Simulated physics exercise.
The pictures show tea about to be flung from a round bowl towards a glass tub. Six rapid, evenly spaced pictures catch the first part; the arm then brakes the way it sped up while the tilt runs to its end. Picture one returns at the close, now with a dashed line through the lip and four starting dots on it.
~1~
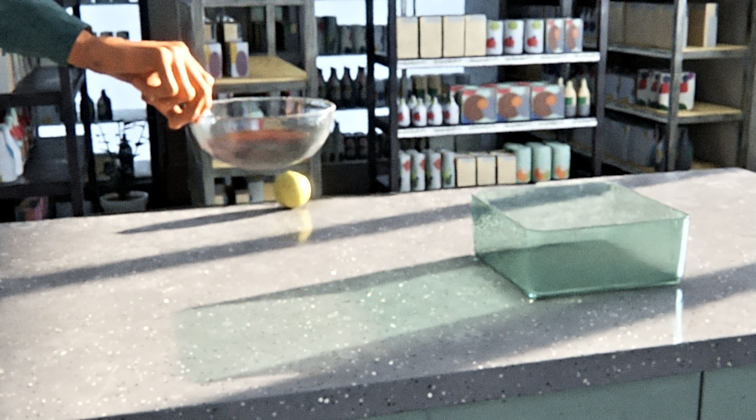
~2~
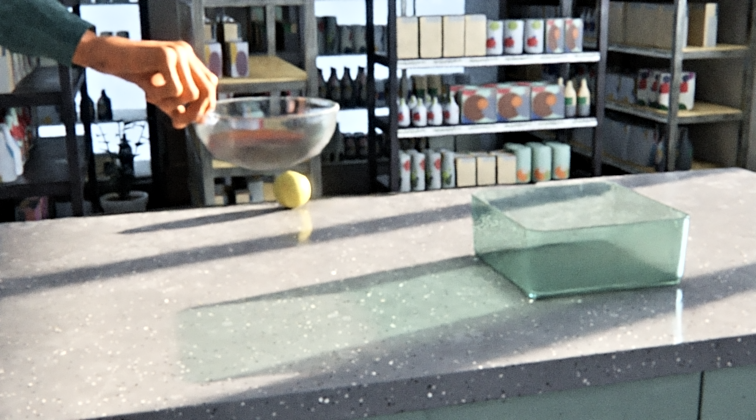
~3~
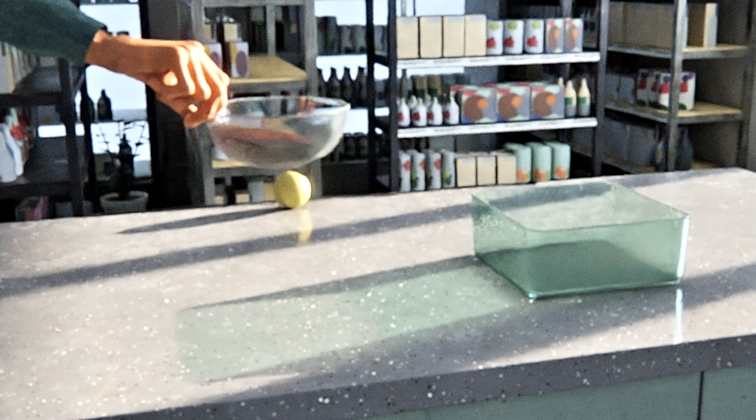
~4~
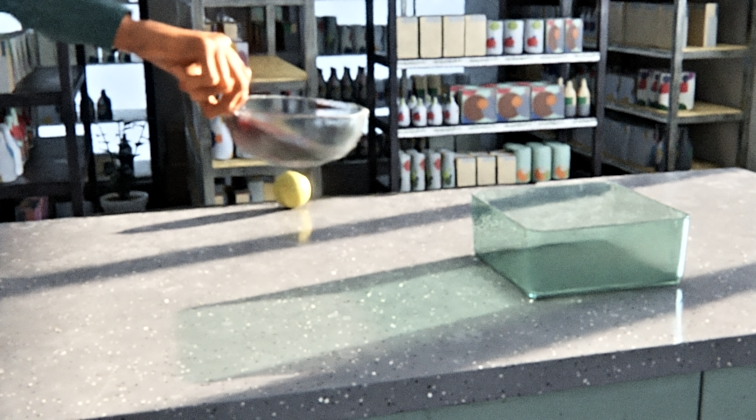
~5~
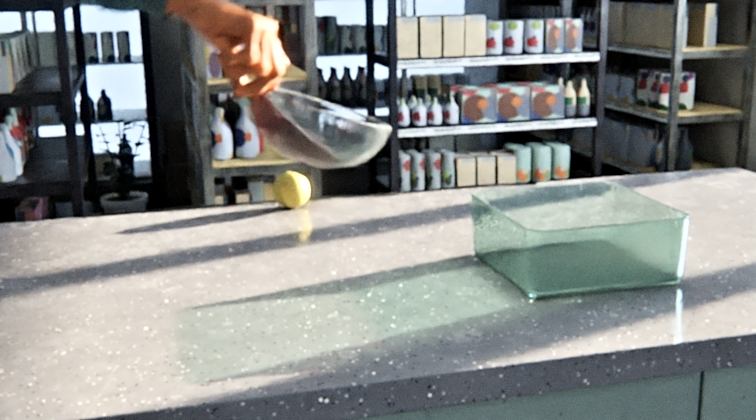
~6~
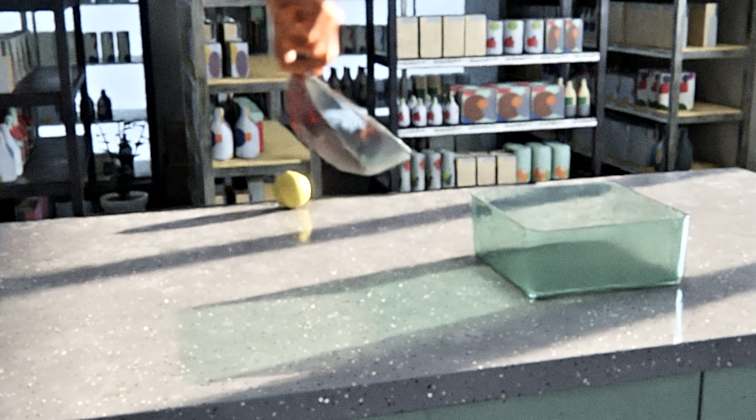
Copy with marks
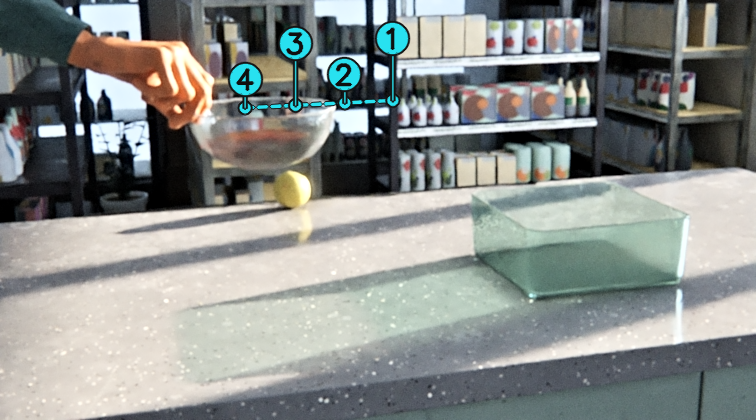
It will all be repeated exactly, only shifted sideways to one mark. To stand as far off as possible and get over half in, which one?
1 is the one.
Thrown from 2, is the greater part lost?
Yes.
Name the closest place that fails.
Place 2.
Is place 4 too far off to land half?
Yes, it does.
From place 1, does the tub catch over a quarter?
Yes.
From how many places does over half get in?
One of them.
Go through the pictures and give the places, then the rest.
Upright, lip at (330, 103); tub from (525, 298) to (680, 281); nothing has left yet.
Upright, lip at (334, 103); nothing has left yet.
Upright, lip at (344, 102); nothing has left yet.
Tipped about 5°, lip at (363, 108); nothing has left yet.
Tipped about 19°, lip at (386, 124); nothing has left yet.
Tipped about 39°, lip at (405, 147); nothing has left yet.
On the marked copy, 1 at (392, 100); 2 at (344, 102); 3 at (295, 105); 4 at (245, 107).
Choosing 1, about 73 % lands in the tub, 6 % falls short and 22 % goes beside or beyond.
Choosing 2, about 19 % lands in the tub, 75 % falls short and 6 % goes beside or beyond.
Choosing 3, about 0 % lands in the tub, 96 % falls short and 4 % goes beside or beyond.
Choosing 4, about 0 % lands in the tub, 100 % falls short.
